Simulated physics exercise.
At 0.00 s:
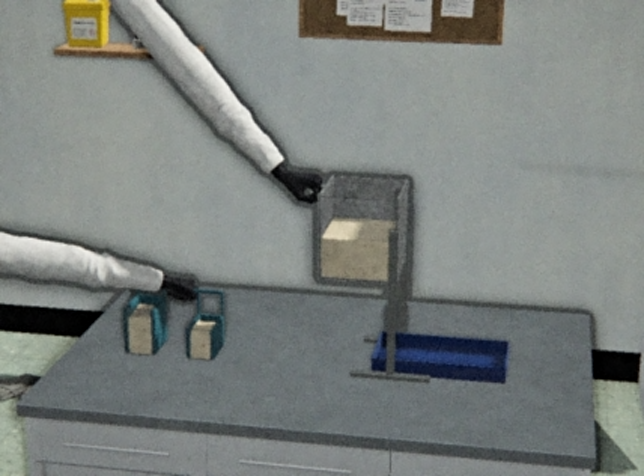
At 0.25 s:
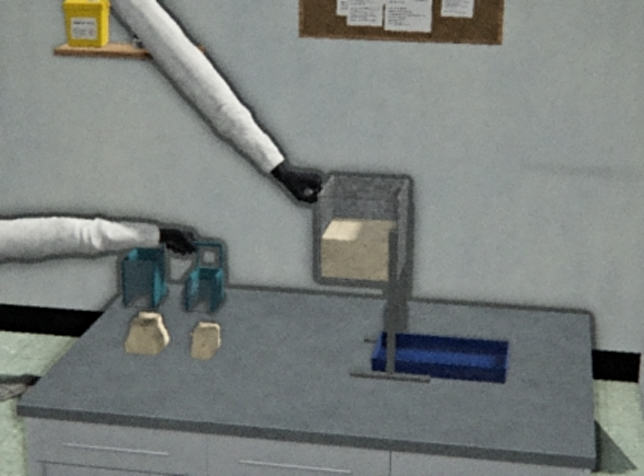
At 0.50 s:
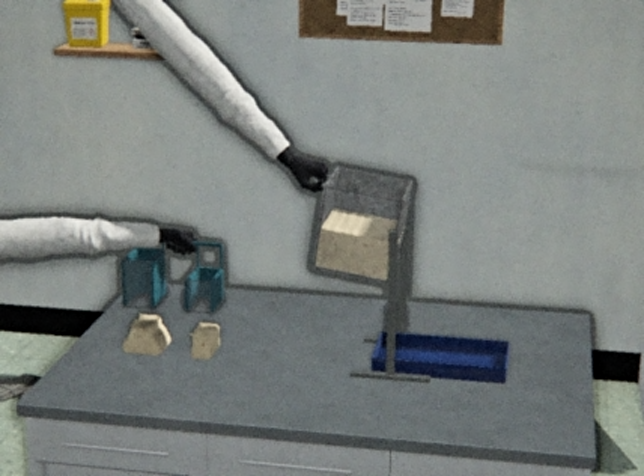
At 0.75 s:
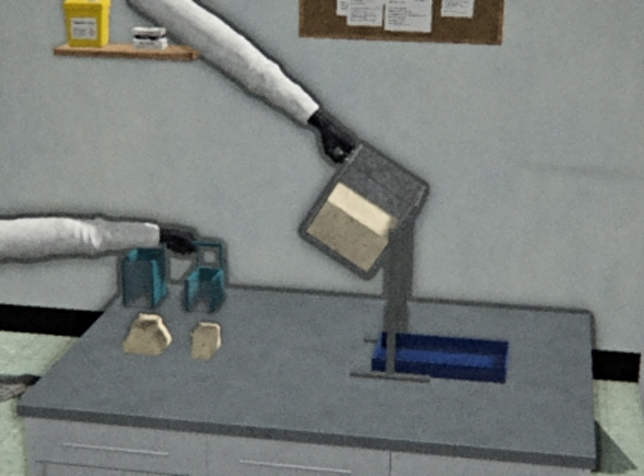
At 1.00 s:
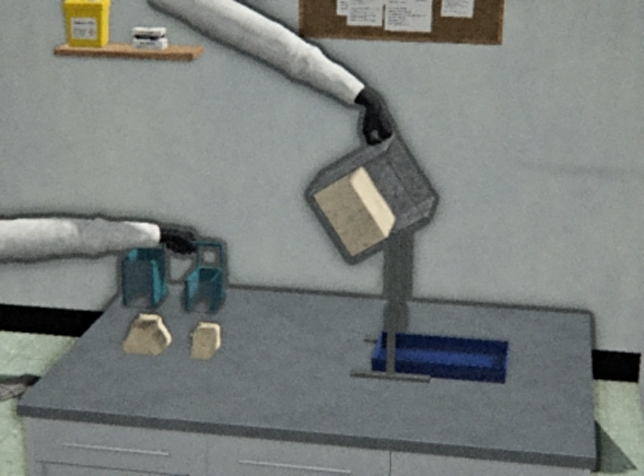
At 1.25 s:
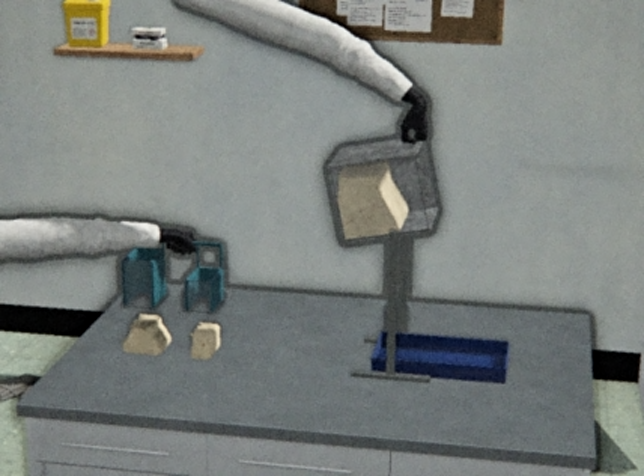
A gloved hand lifted two teal holders off two pale blocks, which sagged slightly, and another gloved hand steadily tilted a clear tub of thick, pale stuff far over above the gray counter.
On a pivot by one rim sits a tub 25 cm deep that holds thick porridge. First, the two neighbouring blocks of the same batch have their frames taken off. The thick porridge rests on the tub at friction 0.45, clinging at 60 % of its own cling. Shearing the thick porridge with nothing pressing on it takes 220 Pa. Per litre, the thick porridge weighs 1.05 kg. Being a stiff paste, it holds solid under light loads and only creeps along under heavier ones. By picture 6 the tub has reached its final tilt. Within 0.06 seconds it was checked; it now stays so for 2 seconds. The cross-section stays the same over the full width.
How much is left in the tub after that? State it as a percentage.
About 100 %.
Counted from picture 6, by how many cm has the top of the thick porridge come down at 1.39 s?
Around 3 cm below its level in the last picture.
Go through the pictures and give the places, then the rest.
In the first picture, handle-side rim at (322, 196), tilt 0 degrees; top of the thick porridge at (331, 238); blocks stand 13 cm, 8.1 cm (left to right).
In the second picture, handle-side rim at (322, 196), tilt 0 degrees; top of the thick porridge at (331, 238); blocks stand 9.8 cm, 7.8 cm (left to right).
In the third picture, handle-side rim at (327, 186), tilt 8 degrees; top of the thick porridge at (325, 229); blocks stand 9.1 cm, 7.8 cm (left to right).
In the fourth picture, handle-side rim at (351, 164), tilt 32 degrees; top of the thick porridge at (331, 201); blocks stand 9.1 cm, 7.8 cm (left to right).
In the fifth picture, handle-side rim at (385, 153), tilt 57 degrees; top of the thick porridge at (345, 178); blocks stand 9.1 cm, 7.8 cm (left to right).
In the sixth picture, handle-side rim at (416, 156), tilt 78 degrees; top of the thick porridge at (373, 176); blocks stand 9.1 cm, 7.8 cm (left to right).
After 1.39 s, the tub is at 78 degrees and holds 100 %.
After 1.56 s, the tub is at 78 degrees and holds 100 %.
After 1.73 s, the tub is at 78 degrees and holds 100 %.
After 1.90 s, the tub is at 78 degrees and holds 100 %.
After 3.25 s, at the end, the tub is at 78 degrees and holds 100 %.
